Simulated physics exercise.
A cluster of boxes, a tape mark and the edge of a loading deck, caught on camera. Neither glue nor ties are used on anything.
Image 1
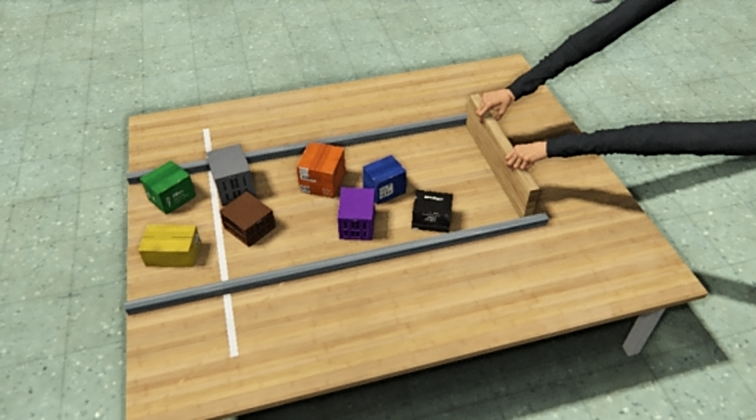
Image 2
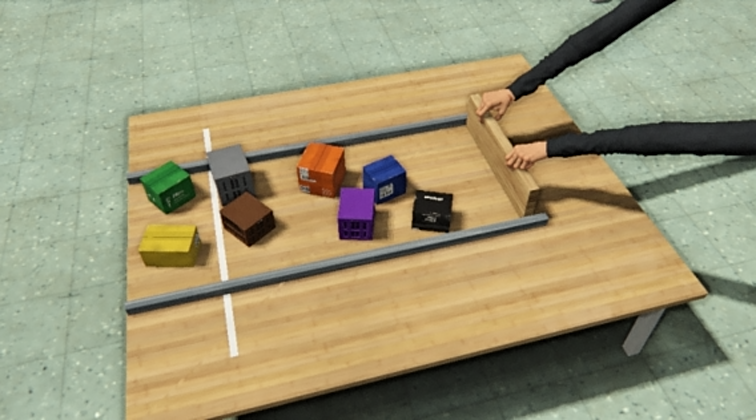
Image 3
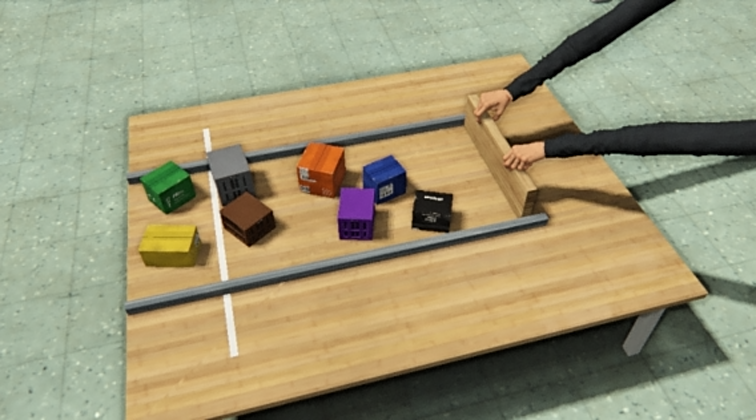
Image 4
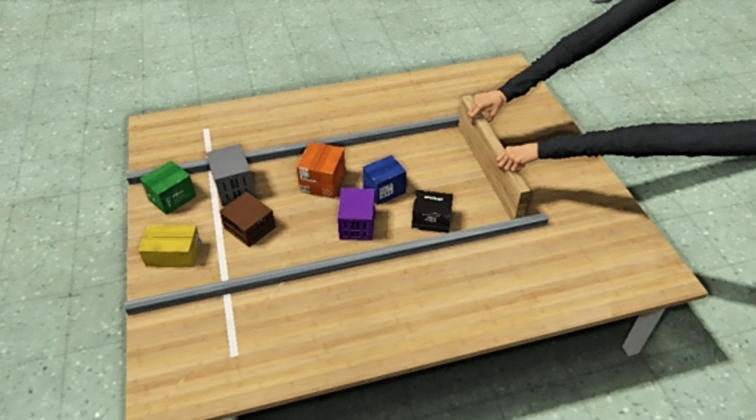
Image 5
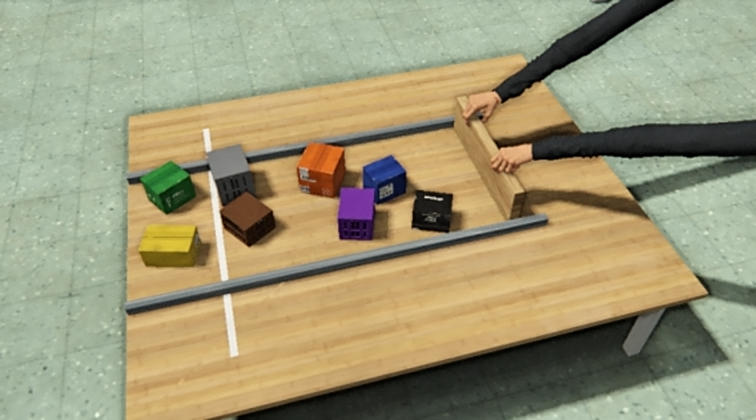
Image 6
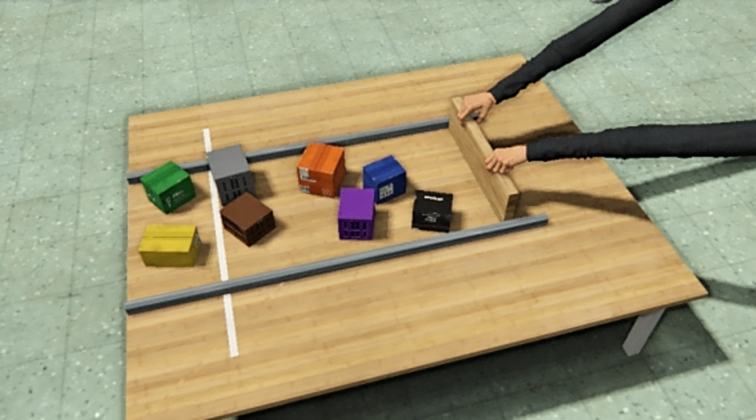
Wooden plank edging slightly left between two rails, pushed by a pair of hands, while the coloured boxes ahead stay still.
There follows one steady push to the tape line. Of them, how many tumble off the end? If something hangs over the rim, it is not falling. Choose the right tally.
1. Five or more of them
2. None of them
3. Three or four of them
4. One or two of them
The answer is 4.
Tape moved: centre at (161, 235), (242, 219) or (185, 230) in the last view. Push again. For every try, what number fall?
Tallies in the order given: 5, 0, 4.
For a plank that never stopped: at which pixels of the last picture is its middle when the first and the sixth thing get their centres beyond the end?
In pixels, around (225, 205) followed by around (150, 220).
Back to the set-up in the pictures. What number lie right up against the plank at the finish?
It touches 3.
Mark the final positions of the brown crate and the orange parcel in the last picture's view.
The brown crate ends up near (152, 227), and the orange parcel near (191, 179).
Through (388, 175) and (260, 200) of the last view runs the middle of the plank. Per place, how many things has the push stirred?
Tally at point one: 3; at point two: 8.
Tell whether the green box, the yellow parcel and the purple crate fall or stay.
Final state - green box: Fallen off, yellow parcel: Fallen off, purple crate: Still there.
Early on, none off yet; yellow parcel at rest near (171, 246); green box at rest near (169, 188); grey crate at rest near (231, 175).
Finally, the number that fall off is one or two; lost, green box and yellow parcel.
